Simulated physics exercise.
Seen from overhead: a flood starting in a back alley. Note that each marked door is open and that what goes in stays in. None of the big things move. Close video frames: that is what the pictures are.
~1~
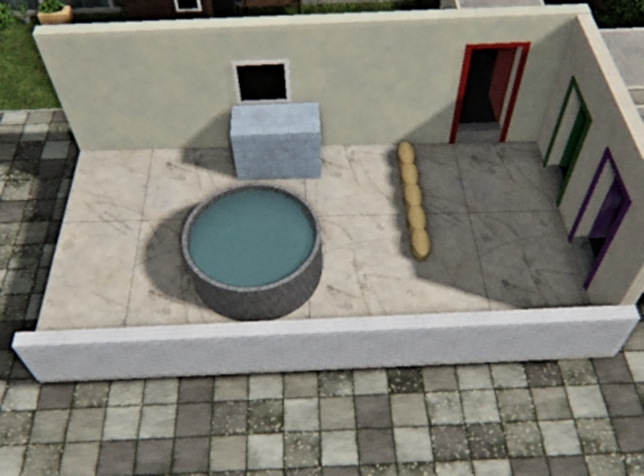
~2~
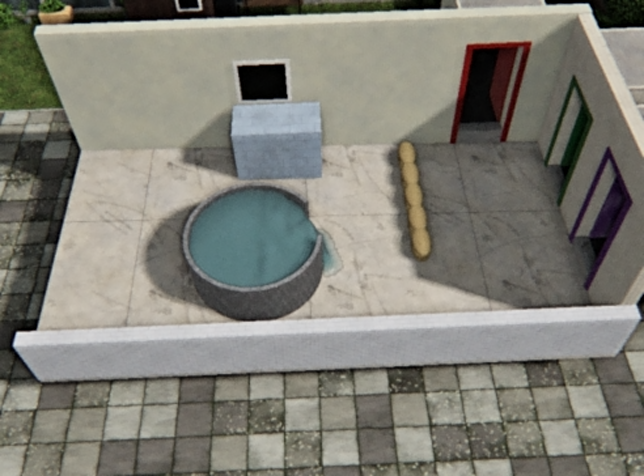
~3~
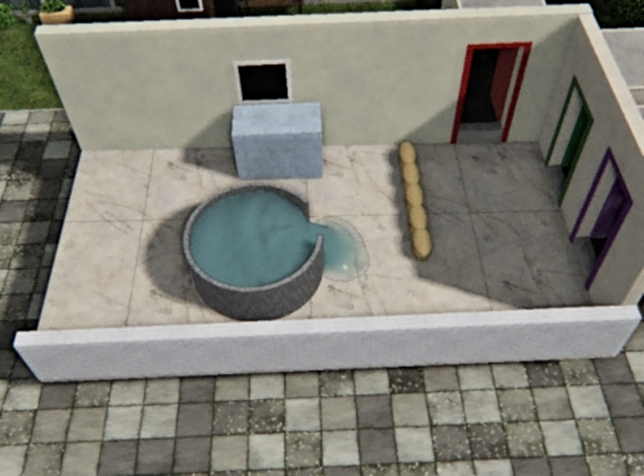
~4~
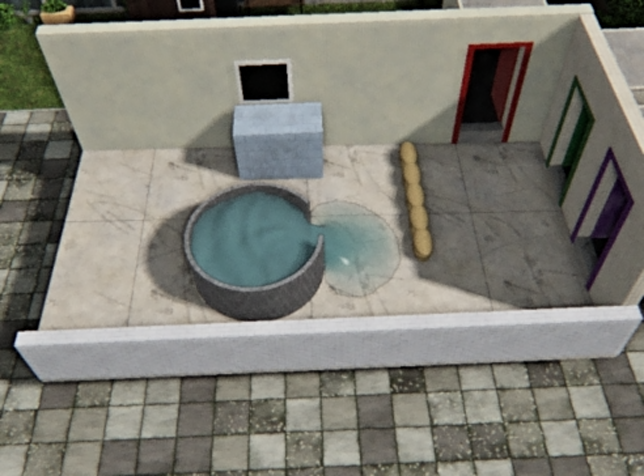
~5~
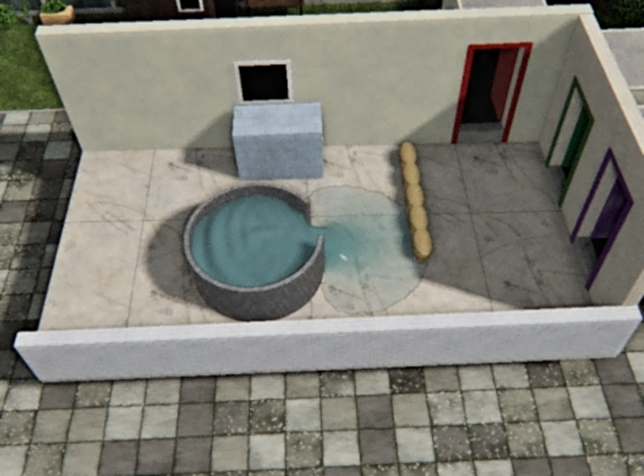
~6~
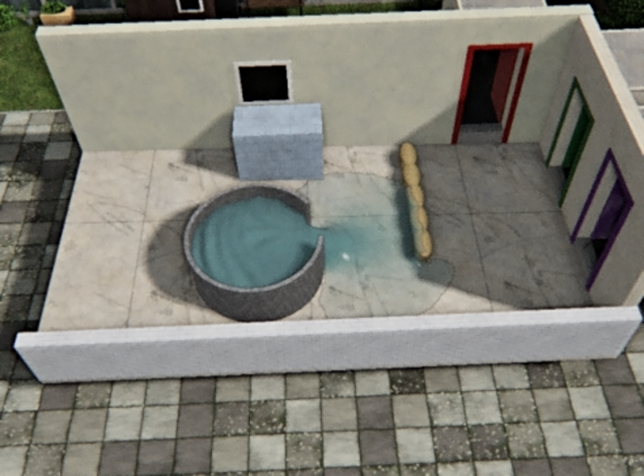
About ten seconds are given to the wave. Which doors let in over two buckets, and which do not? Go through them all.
Red door - not over two, purple door - not over two, green door - over two buckets.
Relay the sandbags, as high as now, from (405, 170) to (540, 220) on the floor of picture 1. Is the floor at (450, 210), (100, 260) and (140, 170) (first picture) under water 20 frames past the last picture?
Taking them as given, you'd find inundated, unwetted and unwetted.
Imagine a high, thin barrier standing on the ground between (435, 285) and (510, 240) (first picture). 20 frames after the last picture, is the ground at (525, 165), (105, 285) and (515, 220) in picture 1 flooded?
Submerged, untouched, submerged.
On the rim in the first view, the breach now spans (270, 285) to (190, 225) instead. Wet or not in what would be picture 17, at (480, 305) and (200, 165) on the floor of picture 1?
Soaked, then untouched.
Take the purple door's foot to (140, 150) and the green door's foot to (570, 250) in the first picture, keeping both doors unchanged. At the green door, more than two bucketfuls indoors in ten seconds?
Put simply, the green door gets past the mark.
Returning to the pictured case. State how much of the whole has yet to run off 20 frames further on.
Estimate: 100 %.
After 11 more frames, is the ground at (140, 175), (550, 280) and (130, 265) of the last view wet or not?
First spot not wet, second soaked, third not wet.
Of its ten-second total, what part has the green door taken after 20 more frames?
Something like 5 in a hundred.
A moment on, water covers 30 % of the floor; the red door not reached, the purple door not reached, the green door not reached.
Next, water covers 50 % of the floor; the red door wet at the sill, nothing in, the purple door not reached, the green door not reached.
Then, water covers 45 % of the floor; the red door wet at the sill, nothing in, the purple door wet at the sill, nothing in, the green door under two buckets in.
Later, water covers 65 % of the floor; the red door wet at the sill, nothing in, the purple door wet at the sill, nothing in, the green door far over two buckets in.
In the end, water covers 80 % of the floor; the red door wet at the sill, nothing in, the purple door wet at the sill, nothing in, the green door far over two buckets in.
